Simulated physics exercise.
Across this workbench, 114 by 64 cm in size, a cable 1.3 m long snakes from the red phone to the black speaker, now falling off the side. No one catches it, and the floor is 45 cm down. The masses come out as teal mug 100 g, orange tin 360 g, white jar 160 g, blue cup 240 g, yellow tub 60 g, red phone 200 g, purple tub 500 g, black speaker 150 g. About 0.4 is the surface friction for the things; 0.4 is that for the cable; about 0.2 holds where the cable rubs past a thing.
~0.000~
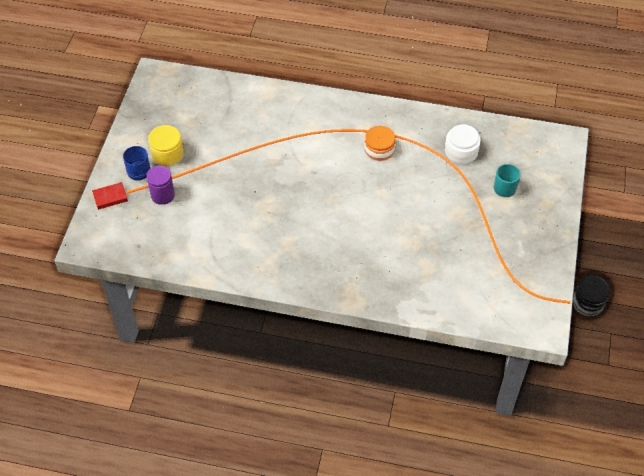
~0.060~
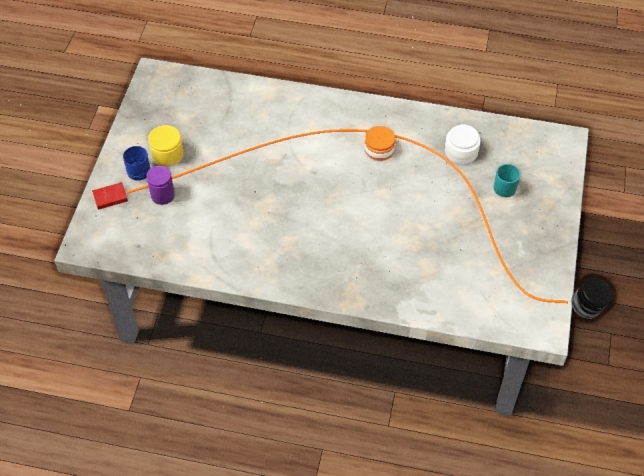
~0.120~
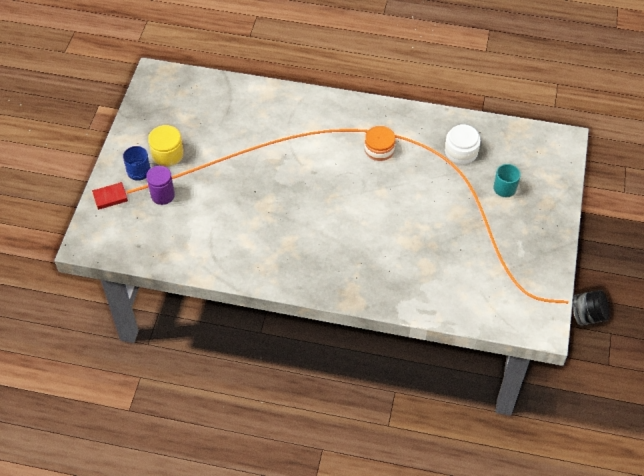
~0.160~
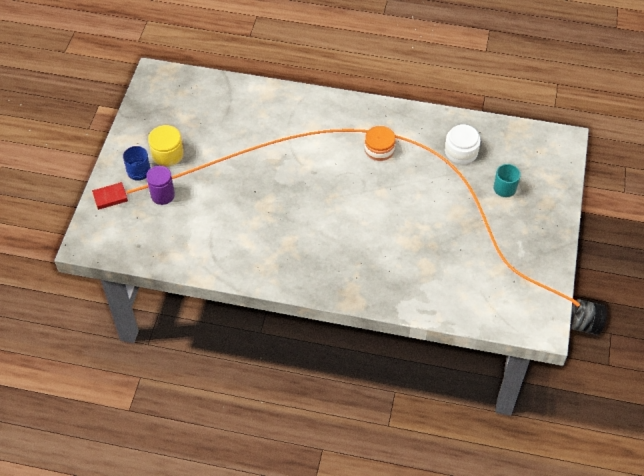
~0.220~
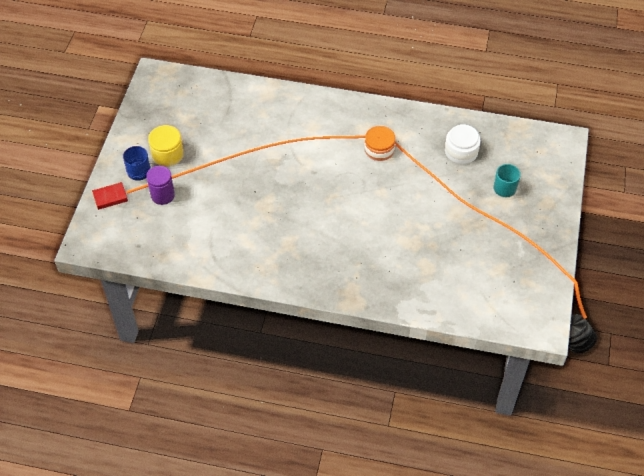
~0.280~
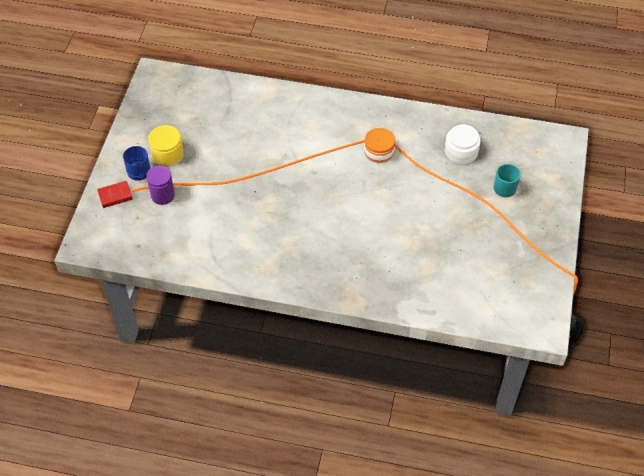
In this clip, a black object drops below the right edge of a marble-patterned table, drawing an attached orange cable tighter against an orange tin, and the red block at the left end shifts slightly rightward.
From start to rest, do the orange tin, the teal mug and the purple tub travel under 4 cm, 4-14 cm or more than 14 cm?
As I see it, the orange tin is left almost in its place; the teal mug is left almost in its place; the purple tub is left almost in its place.
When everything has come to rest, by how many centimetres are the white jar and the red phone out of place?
For the white jar it's 0 cm, while the red phone comes to 6 cm.
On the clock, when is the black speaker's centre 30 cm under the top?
Reply: Never.
After 0.5 s, the cable's tail end at (141, 189); orange tin 1 cm off its start, black speaker over the edge, red phone 3 cm off its start.
After 0.7 s, the cable's tail end at (145, 188); orange tin 1 cm off its start, black speaker over the edge, red phone 4 cm off its start.
After 1.0 s, the cable's tail end at (149, 187); orange tin 1 cm off its start at (380, 140), black speaker over the edge, red phone 5 cm off its start at (132, 188).
After 1.2 s, the cable's tail end at (149, 187); orange tin 1 cm off its start, black speaker over the edge, red phone 5 cm off its start.
After 2.4 s, the cable's tail end at (149, 187); orange tin 1 cm off its start at (380, 141), teal mug 0 cm off its start at (509, 173), purple tub 0 cm off its start at (159, 175), black speaker over the edge.
